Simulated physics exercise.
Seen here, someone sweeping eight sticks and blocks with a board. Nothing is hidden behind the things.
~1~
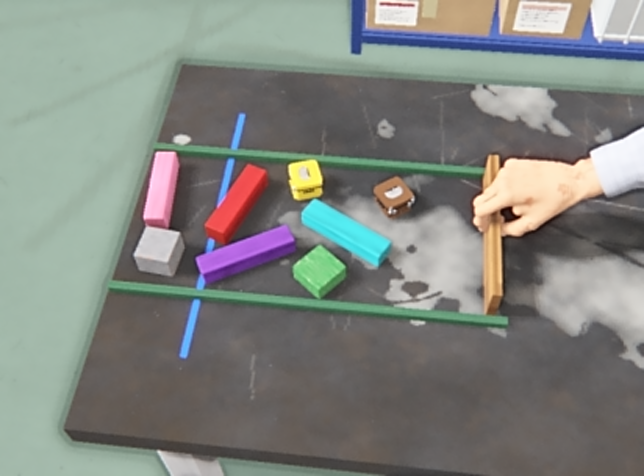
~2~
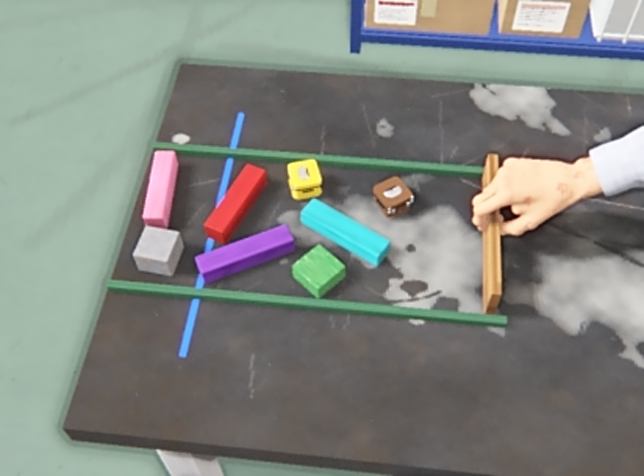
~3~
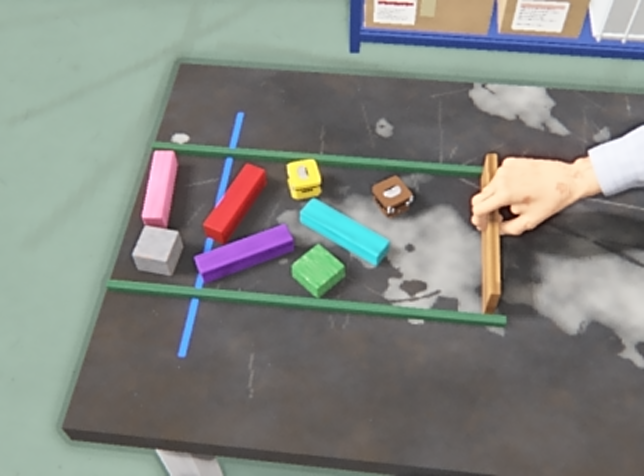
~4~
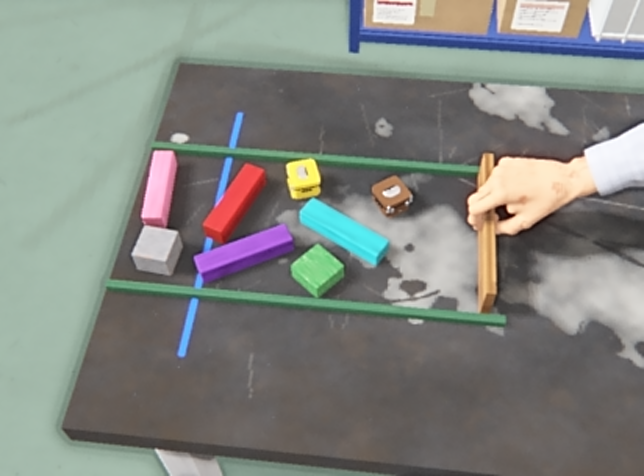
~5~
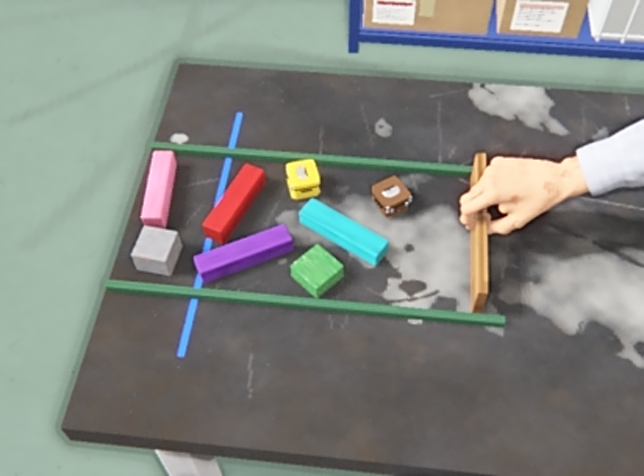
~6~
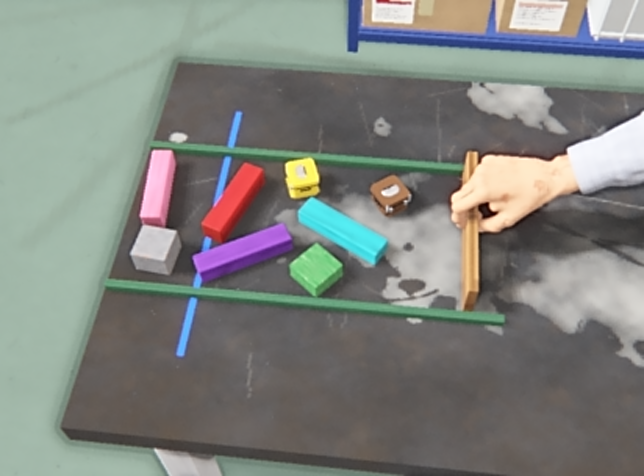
A wooden board, gripped by a hand at the right, stays nearly still at first, then slides slowly a short way left between two green strips on a dark tabletop. The pink, red, purple and turquoise sticks and the grey, yellow, green and brown blocks stay in place, untouched by the board.
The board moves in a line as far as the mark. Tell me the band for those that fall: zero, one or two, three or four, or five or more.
The number that fall off is one or two.
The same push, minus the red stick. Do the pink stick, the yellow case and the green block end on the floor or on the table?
The pink stick remains up, the yellow case holds on, the green block is kept.
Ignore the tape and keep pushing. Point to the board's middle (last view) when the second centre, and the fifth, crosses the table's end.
Its middle is around (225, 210) and later (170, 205).
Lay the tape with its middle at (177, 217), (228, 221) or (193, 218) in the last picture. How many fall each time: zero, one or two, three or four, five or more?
Taking them in turn, either three or four; either one or two; three to four.
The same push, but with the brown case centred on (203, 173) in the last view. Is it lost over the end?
The brown case is lost.
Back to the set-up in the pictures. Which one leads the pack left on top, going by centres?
It is the red stick.
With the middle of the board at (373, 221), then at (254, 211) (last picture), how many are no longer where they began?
At the one place 2, at the other 8.
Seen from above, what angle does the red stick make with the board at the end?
Roughly 35° out of line.
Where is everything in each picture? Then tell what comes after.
Pink stick (162, 190); grey block (160, 252); red stick (238, 204); board (492, 233); tape (216, 222), in the first picture.
Grey block (159, 251); yellow case (305, 181), in the second picture.
Red stick (236, 203); turquoise stick (344, 232), in the third picture.
Pink stick (160, 190); green block (318, 271), in the fourth picture.
Grey block (157, 251); brown case (391, 198), in the fifth picture.
Pink stick (159, 189); grey block (157, 250); red stick (234, 202); board (470, 229); tape (213, 220), in the sixth picture.
A little later, none off yet; pink stick at rest near (159, 189); grey block at rest near (157, 250); red stick at rest near (234, 202).
Next, none off yet; pink stick at rest near (159, 189); grey block at rest near (157, 250); red stick moving near (227, 200).
Later still, none off yet; pink stick moving near (148, 189); grey block shifted about its own width near (135, 242); red stick shifted about its own width near (175, 197).
When it is over, the number that fall off is one or two; down, grey block and pink stick.
